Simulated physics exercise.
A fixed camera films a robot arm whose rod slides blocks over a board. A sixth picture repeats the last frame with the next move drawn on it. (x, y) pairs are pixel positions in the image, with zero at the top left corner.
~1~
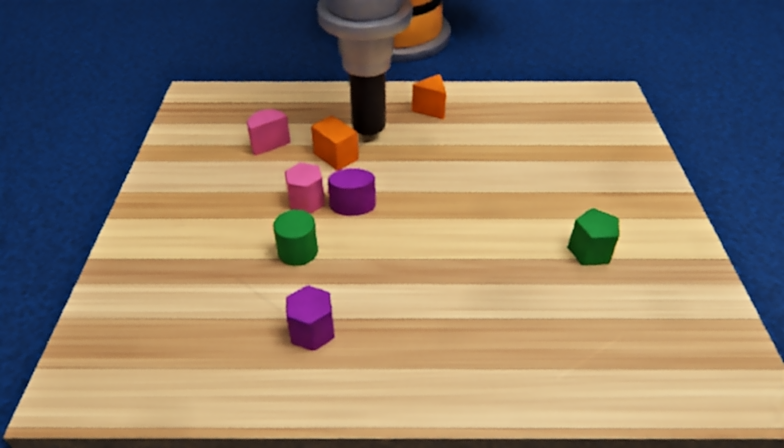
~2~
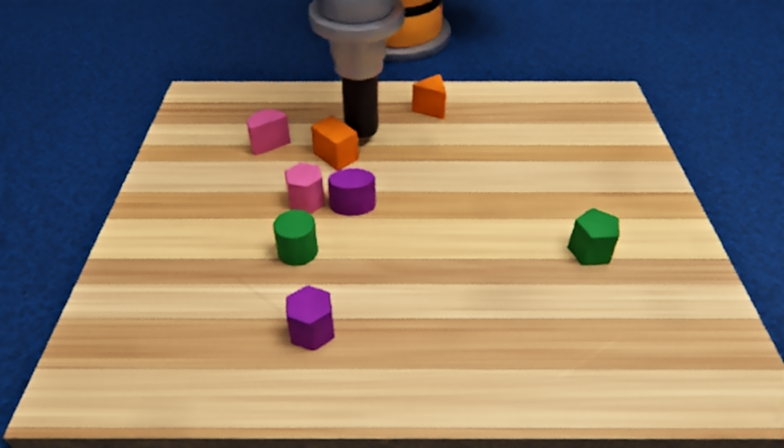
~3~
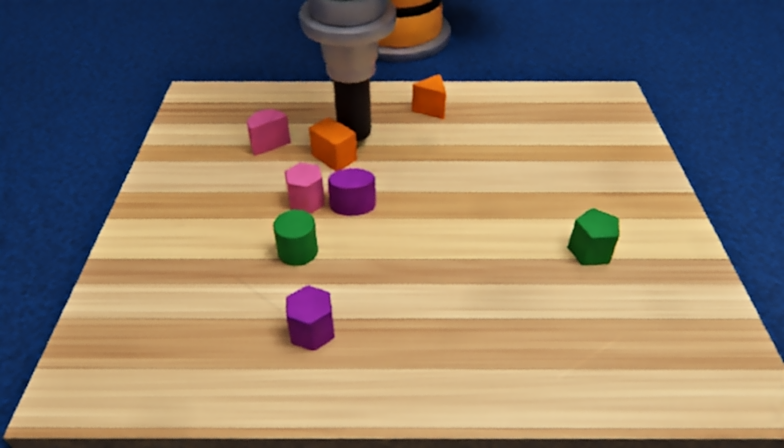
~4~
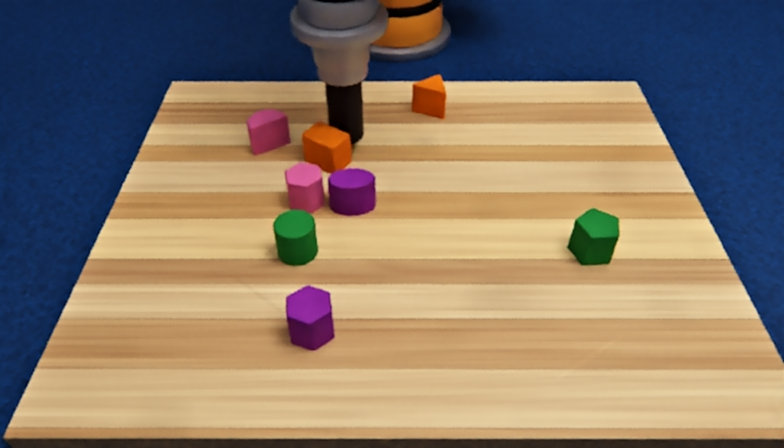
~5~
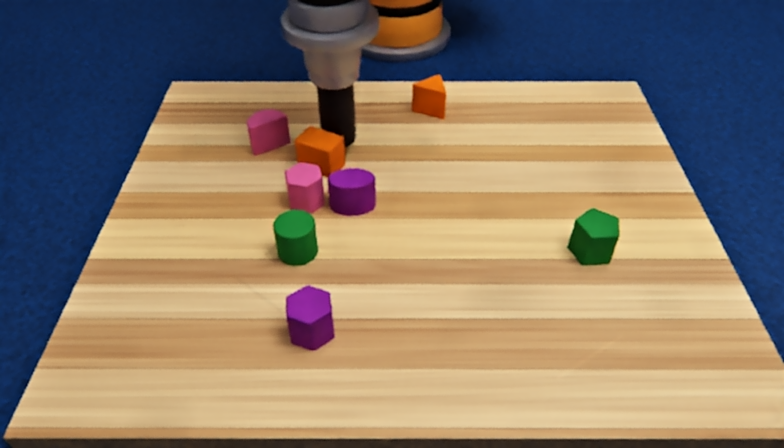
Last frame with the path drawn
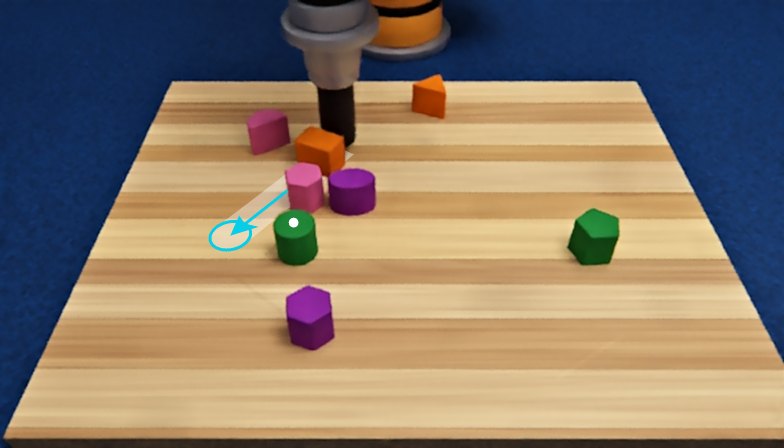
A robot arm's dark rod moved a little to the left along the back of a wooden board and nudged an orange block slightly left and forward, while the other colourful blocks stayed still.
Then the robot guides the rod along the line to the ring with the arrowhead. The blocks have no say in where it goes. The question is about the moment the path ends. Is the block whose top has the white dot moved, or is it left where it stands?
At the end, its place is different.
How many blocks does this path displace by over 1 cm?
Three or more blocks.
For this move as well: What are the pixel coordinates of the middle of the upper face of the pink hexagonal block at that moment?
At roughly (287, 230).
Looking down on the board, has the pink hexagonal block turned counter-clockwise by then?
Yes, it checks out.
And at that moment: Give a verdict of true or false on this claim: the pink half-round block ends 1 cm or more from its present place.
The claim does not hold.
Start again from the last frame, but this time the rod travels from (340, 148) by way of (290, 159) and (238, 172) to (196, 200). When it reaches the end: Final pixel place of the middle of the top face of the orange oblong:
It sits at (302, 150).
Drawn move, straight from (340, 148) to (230, 235); the dot is on the green disc.
What follows on the original path. One third of the way, rod at (306, 166); pink hexagonal block at (294, 191); orange oblong at (286, 168), turned 20° anticlockwise.
Two thirds of the way, rod at (269, 195); green disc at (297, 247); pink hexagonal block at (287, 219), turned 40° anticlockwise; orange oblong at (258, 203), turned 55° anticlockwise.
At the end, rod at (228, 226); pink half-round block still; green disc at (306, 257); pink hexagonal block at (287, 230), turned 60° anticlockwise; orange oblong at (249, 223), turned 80° anticlockwise; purple elliptical block still.
